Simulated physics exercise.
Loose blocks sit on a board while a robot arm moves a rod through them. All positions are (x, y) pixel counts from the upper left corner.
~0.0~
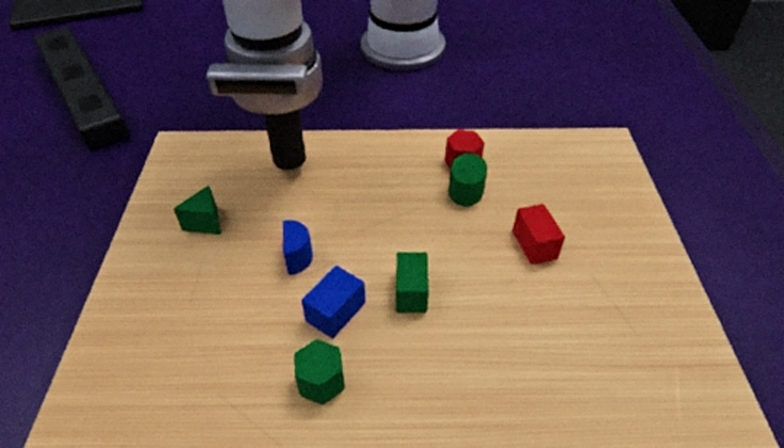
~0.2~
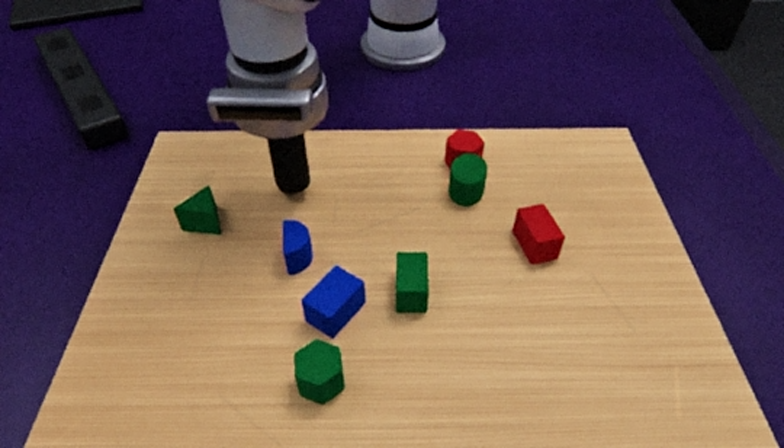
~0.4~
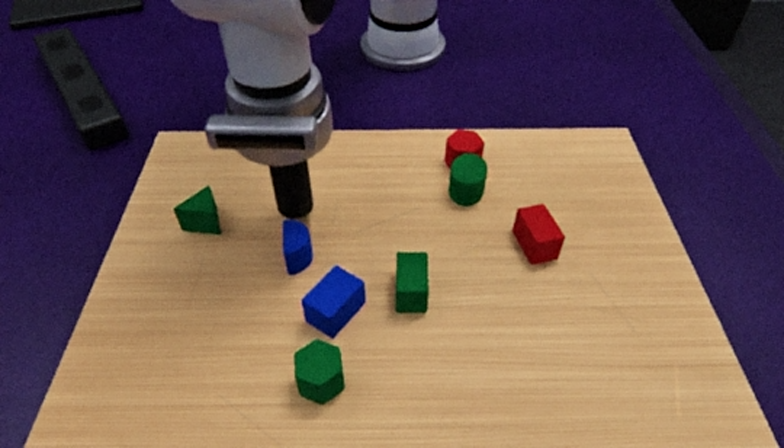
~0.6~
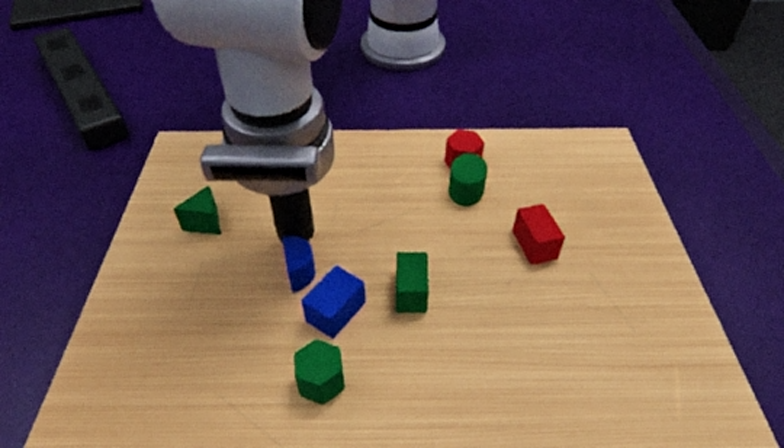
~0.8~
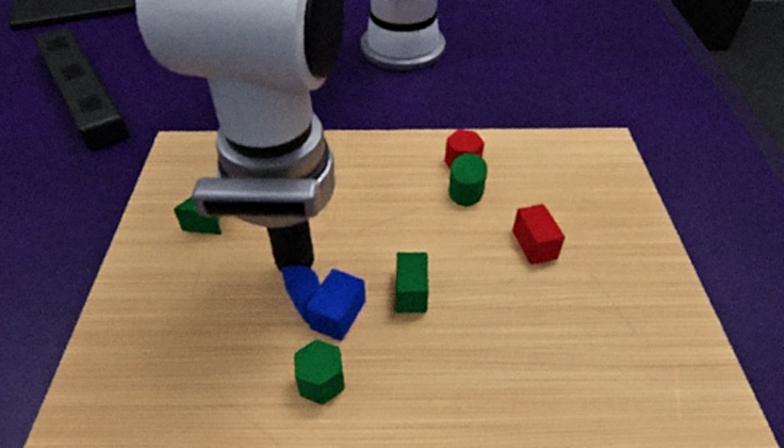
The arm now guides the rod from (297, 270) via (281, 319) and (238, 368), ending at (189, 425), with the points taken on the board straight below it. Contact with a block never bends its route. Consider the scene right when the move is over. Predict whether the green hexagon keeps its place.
In the end it has not been moved.
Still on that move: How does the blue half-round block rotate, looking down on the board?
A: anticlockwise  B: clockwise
The correct letter is A.
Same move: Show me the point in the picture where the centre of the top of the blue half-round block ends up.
Its top middle: (297, 330).
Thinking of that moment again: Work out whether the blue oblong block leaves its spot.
The blue oblong block will be pushed away from where it stands.
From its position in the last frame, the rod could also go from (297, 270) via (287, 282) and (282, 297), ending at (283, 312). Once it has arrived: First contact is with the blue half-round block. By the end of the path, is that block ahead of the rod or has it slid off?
At that point it is up front.
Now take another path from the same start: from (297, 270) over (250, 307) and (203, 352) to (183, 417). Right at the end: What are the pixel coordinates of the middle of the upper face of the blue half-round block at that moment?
My prediction: (288, 295).
What follows on the original path. One third of the way, rod at (278, 311); blue half-round block at (299, 324), turned 50° anticlockwise; blue oblong block at (343, 300), turned 30° anticlockwise.
Two thirds of the way, rod at (234, 361); blue half-round block at (297, 330), turned 70° anticlockwise; blue oblong block at (343, 300), turned 30° anticlockwise.
At the end, rod at (184, 417); blue half-round block at (297, 330), turned 70° anticlockwise; green hexagon not moved; blue oblong block at (343, 300), turned 30° anticlockwise.
